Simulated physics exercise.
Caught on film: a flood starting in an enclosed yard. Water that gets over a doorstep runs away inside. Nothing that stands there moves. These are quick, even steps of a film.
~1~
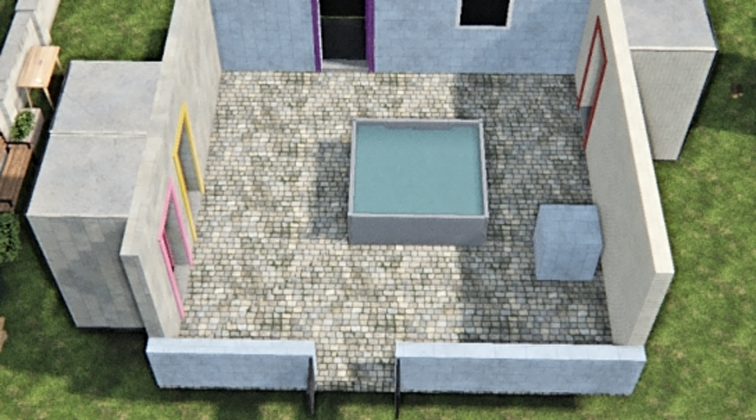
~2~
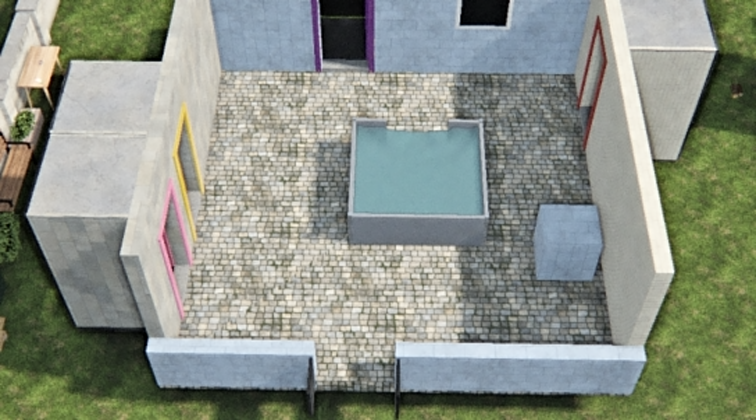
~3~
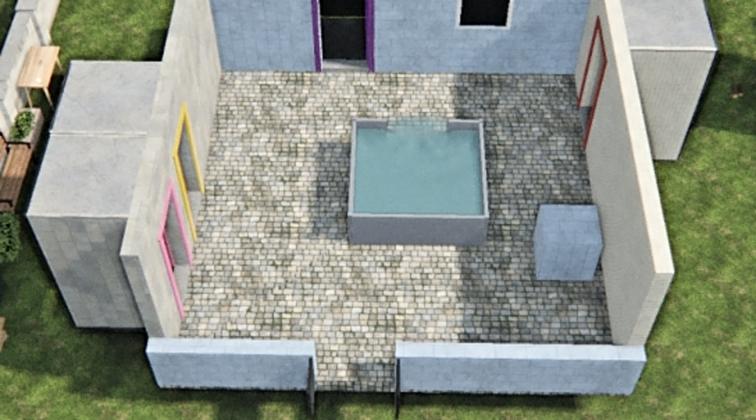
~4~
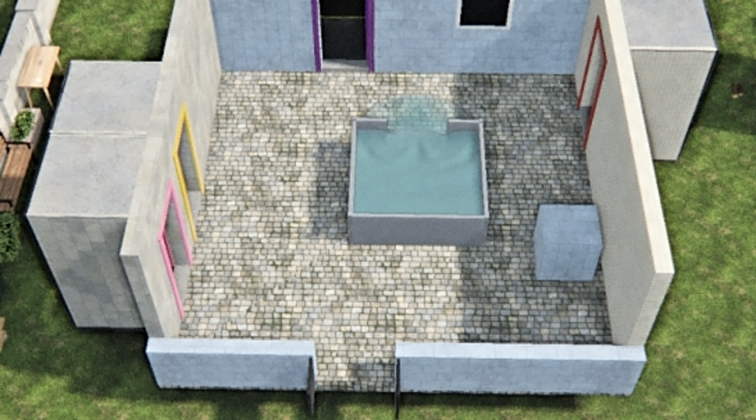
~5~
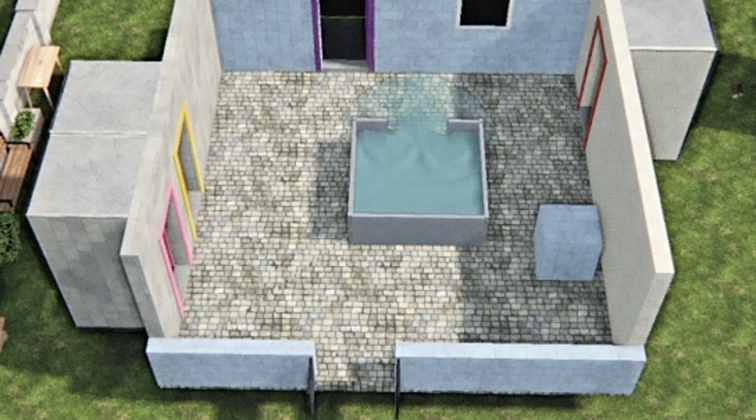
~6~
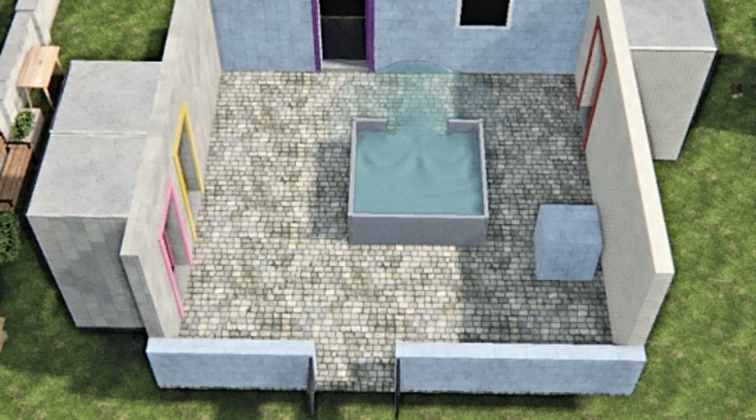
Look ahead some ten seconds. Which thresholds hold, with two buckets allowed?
The purple door floods; the red door floods; the yellow door holds within the limit; the pink door holds within the limit.
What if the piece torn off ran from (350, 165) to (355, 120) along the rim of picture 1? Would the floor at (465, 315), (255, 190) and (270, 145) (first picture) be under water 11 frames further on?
As listed: Dry, covered, covered.
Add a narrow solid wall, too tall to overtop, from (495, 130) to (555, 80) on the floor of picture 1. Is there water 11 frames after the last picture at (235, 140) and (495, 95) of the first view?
One after the other: Not flooded, under water.
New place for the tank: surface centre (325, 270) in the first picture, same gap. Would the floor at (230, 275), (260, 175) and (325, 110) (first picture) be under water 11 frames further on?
As listed: Dry, under water, covered.
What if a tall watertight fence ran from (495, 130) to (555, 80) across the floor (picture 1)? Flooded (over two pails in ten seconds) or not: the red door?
In short: The red one is under.
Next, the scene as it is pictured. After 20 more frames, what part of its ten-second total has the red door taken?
About 35 per cent.
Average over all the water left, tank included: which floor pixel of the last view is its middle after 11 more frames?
Roughly at (414, 150).
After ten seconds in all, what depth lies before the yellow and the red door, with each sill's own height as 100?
About 40 and 90 per cent.
A moment on, water covers 15 % of the floor; the purple door under two buckets in, the red door not reached, the yellow door not reached, the pink door not reached.
Next, water covers 25 % of the floor; the purple door over two buckets in, the red door wet at the sill, nothing in, the yellow door not reached, the pink door not reached.
Then, water covers 40 % of the floor; the purple door far over two buckets in, the red door over two buckets in, the yellow door wet at the sill, nothing in, the pink door not reached.
Later, water covers 80 % of the floor; the purple door far over two buckets in, the red door over two buckets in, the yellow door wet at the sill, nothing in, the pink door wet at the sill, nothing in.
In the end, water covers 95 % of the floor; the purple door far over two buckets in, the red door far over two buckets in, the yellow door wet at the sill, nothing in, the pink door wet at the sill, nothing in.
